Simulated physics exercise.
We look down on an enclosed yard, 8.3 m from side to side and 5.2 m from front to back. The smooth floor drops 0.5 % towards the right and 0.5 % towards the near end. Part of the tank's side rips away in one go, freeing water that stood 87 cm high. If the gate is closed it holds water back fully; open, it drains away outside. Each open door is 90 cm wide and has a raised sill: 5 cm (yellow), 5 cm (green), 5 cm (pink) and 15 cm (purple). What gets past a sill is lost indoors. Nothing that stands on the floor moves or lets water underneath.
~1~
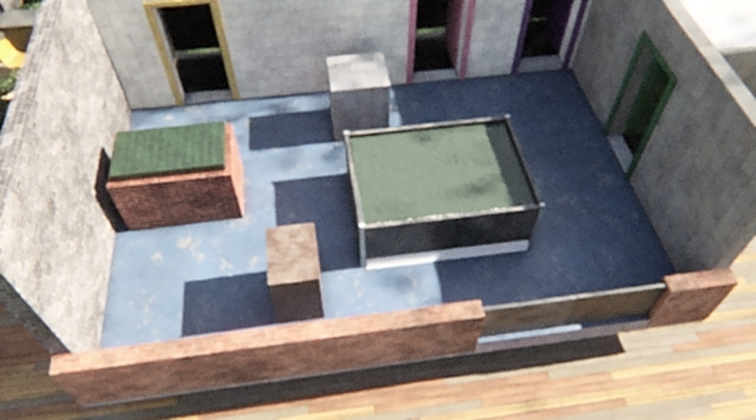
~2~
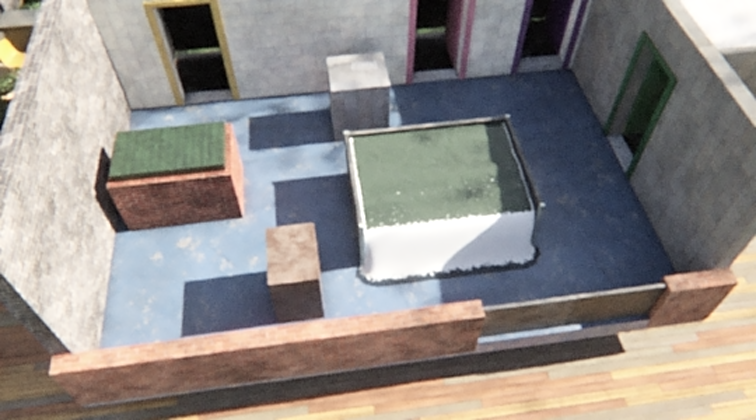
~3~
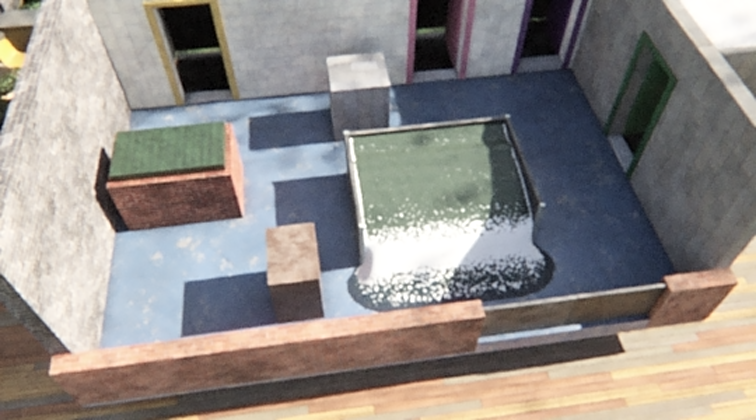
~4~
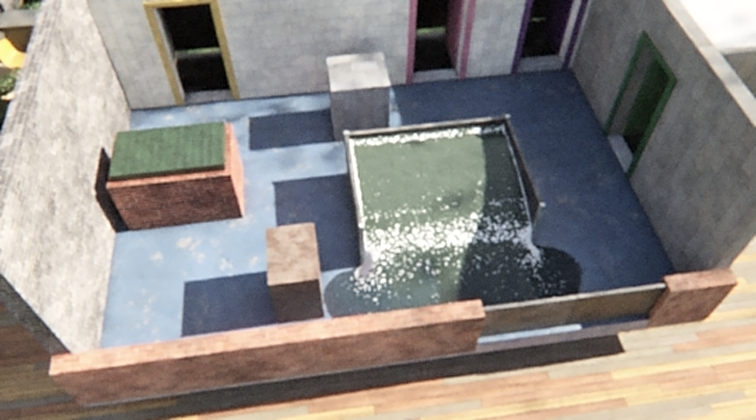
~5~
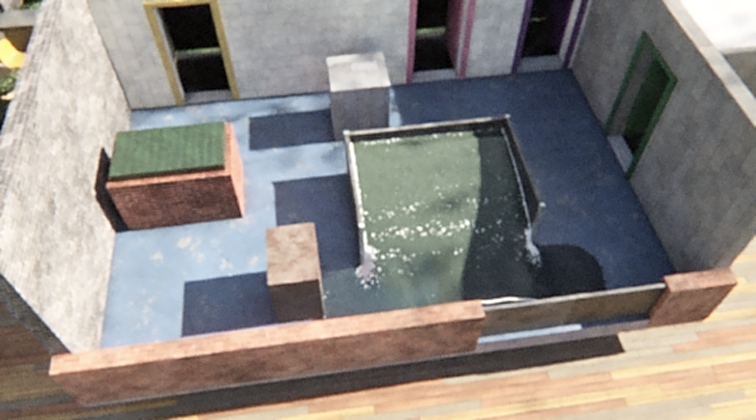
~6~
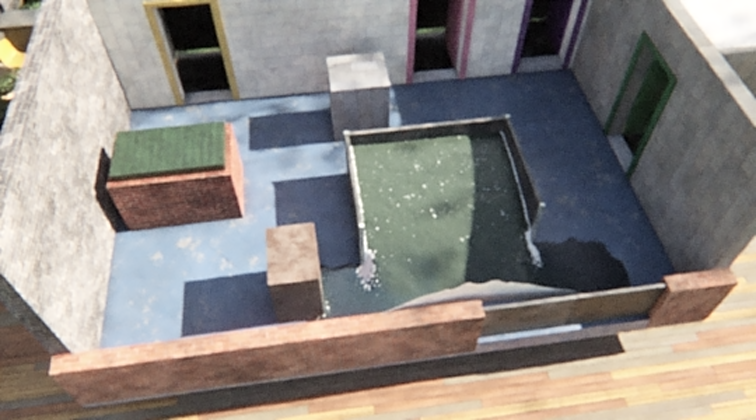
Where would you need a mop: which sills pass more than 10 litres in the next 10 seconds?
Within that time: At the yellow door it passes the limit; at the green door it exceeds the limit; at the pink door it goes over the limit; at the purple door it exceeds the limit.
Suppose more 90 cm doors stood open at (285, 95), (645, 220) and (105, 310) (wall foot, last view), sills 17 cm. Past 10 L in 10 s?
In that order: Under, over, above.
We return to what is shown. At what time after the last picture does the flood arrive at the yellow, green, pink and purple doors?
Arrival: Yellow 3.2 s, green 1.2 s, pink 2.8 s, purple 2.0 s.
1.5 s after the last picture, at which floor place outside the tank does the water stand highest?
Near (690, 298).
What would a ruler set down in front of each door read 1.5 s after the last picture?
Depths in cm: Yellow 0, green 8, pink 0, purple 0.
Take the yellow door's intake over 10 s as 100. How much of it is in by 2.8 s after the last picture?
Some 0 per cent by then.
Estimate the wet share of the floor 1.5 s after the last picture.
About 40 per cent.
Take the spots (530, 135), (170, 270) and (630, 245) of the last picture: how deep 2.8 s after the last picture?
In that order: 5, 6 and 24 cm.
Then, 0.7 s after the last picture water covers 25 % of the floor and is deepest (62 cm) near (470, 327); yellow door not reached, green door not reached, pink door not reached, purple door not reached.
Then, 1.5 s after the last picture water covers 40 % of the floor and is deepest (54 cm) near (690, 298); yellow door not reached, green door 8 cm at the sill, 0 L in, pink door not reached, purple door not reached.
Then, 2.8 s after the last picture water covers 80 % of the floor and is deepest (29 cm) near (666, 301); yellow door not reached, green door 10 cm at the sill, 15 L in, pink door not reached, purple door 27 cm at the sill, 19 L in.
Then, 5.3 s after the last picture water covers 95 % of the floor and is deepest (20 cm) near (678, 300); yellow door 10 cm at the sill, 28 L in, green door 8 cm at the sill, 32 L in, pink door 9 cm at the sill, 23 L in, purple door 15 cm at the sill, 76 L in.
Then, 9.3 s after the last picture water covers 100 % of the floor and is deepest (15 cm) near (134, 179); yellow door 12 cm at the sill, 72 L in, green door 10 cm at the sill, 48 L in, pink door 10 cm at the sill, 59 L in, purple door 11 cm at the sill, 78 L in.
